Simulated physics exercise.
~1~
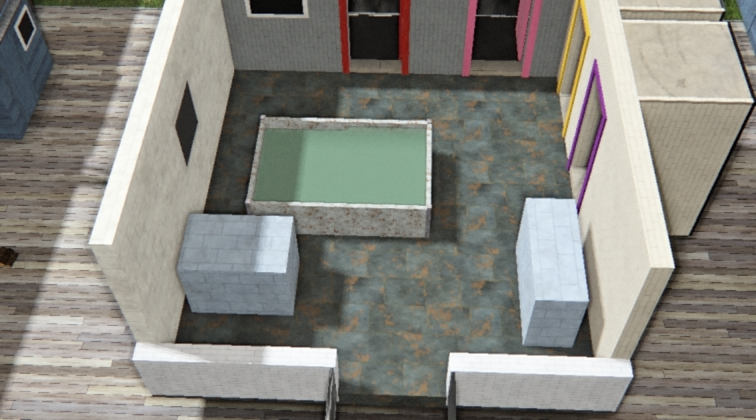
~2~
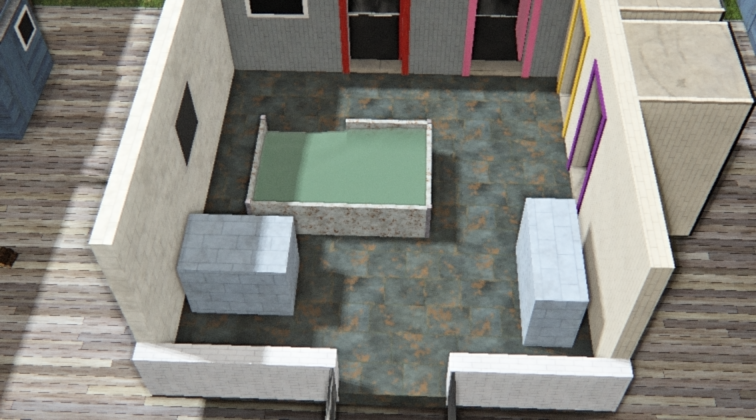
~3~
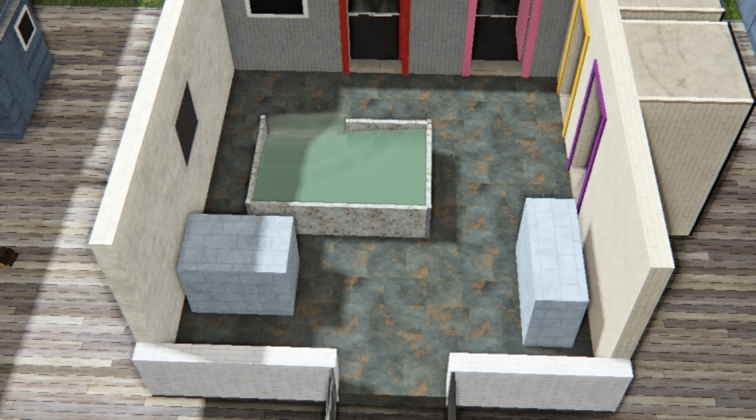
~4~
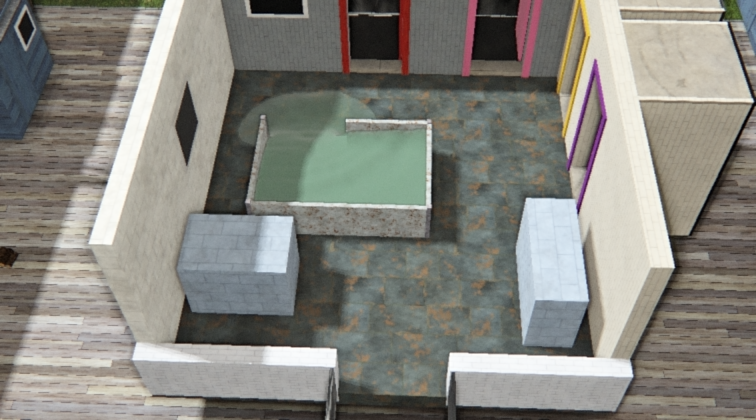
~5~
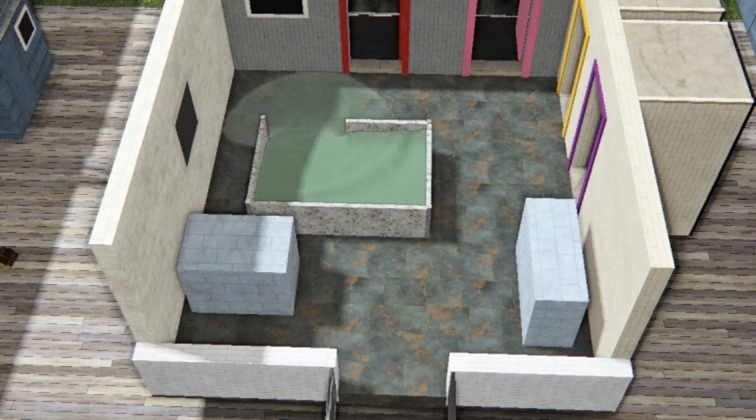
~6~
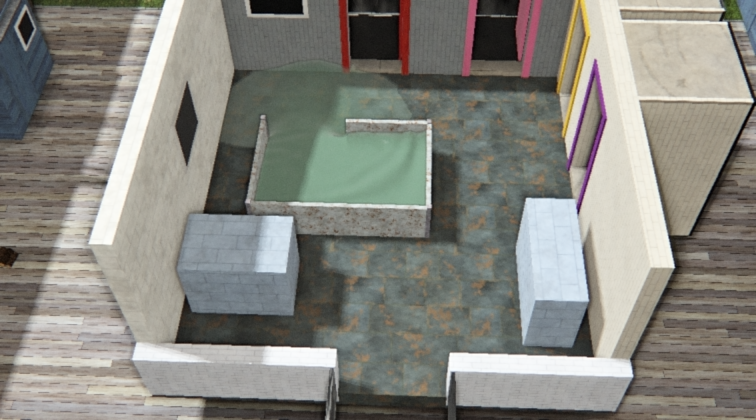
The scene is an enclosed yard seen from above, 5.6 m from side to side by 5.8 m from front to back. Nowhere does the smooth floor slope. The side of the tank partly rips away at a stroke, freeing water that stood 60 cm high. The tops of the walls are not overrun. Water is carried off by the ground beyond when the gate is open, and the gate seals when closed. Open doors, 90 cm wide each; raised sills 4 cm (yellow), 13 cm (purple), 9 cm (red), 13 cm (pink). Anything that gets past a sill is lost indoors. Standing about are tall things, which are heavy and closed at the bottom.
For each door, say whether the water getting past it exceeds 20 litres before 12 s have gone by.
By that time: The yellow door exceeds 20 litres; the purple door stays at or below 20 litres; the red door exceeds 20 litres; the pink door stays at or below 20 litres.
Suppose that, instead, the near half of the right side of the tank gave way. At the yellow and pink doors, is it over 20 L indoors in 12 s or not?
At yellow the amount is higher than the mark, while at pink it is beneath the mark.
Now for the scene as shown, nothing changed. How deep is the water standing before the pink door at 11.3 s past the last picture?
Depth: ~ 8.5 cm.
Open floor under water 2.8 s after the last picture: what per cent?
Roughly 50 % of the floor.
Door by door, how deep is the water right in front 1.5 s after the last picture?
Yellow 0 cm, purple 0 cm, red 18 cm, pink 5 cm.
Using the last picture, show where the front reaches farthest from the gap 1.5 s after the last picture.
I'd mark it close to (536, 77).
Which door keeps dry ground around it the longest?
Purple.
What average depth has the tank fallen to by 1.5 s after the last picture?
It averages close to 32 cm.
Then, 0.7 s after the last picture water covers 20 % of the floor and is deepest (54 cm) near (245, 71); yellow door not reached, purple door not reached, red door 21 cm at the sill, 19 L in, pink door not reached.
Then, 1.5 s after the last picture water covers 25 % of the floor and is deepest (40 cm) near (317, 72); yellow door not reached, purple door not reached, red door 18 cm at the sill, 58 L in, pink door 5 cm at the sill, 0 L in.
Then, 2.8 s after the last picture water covers 50 % of the floor and is deepest (28 cm) near (219, 258); yellow door 10 cm at the sill, 23 L in, purple door not reached, red door 18 cm at the sill, 102 L in, pink door 6 cm at the sill, 0 L in.
Then, 6.3 s after the last picture water covers 90 % of the floor and is deepest (15 cm) near (209, 248); yellow door 11 cm at the sill, 207 L in, purple door 8 cm at the sill, 0 L in, red door 11 cm at the sill, 145 L in, pink door 4 cm at the sill, 0 L in.
Then, 11.3 s after the last picture water covers 100 % of the floor and is deepest (10 cm) near (579, 248); yellow door 9 cm at the sill, 312 L in, purple door 6 cm at the sill, 0 L in, red door 6 cm at the sill, 149 L in, pink door 9 cm at the sill, 0 L in.
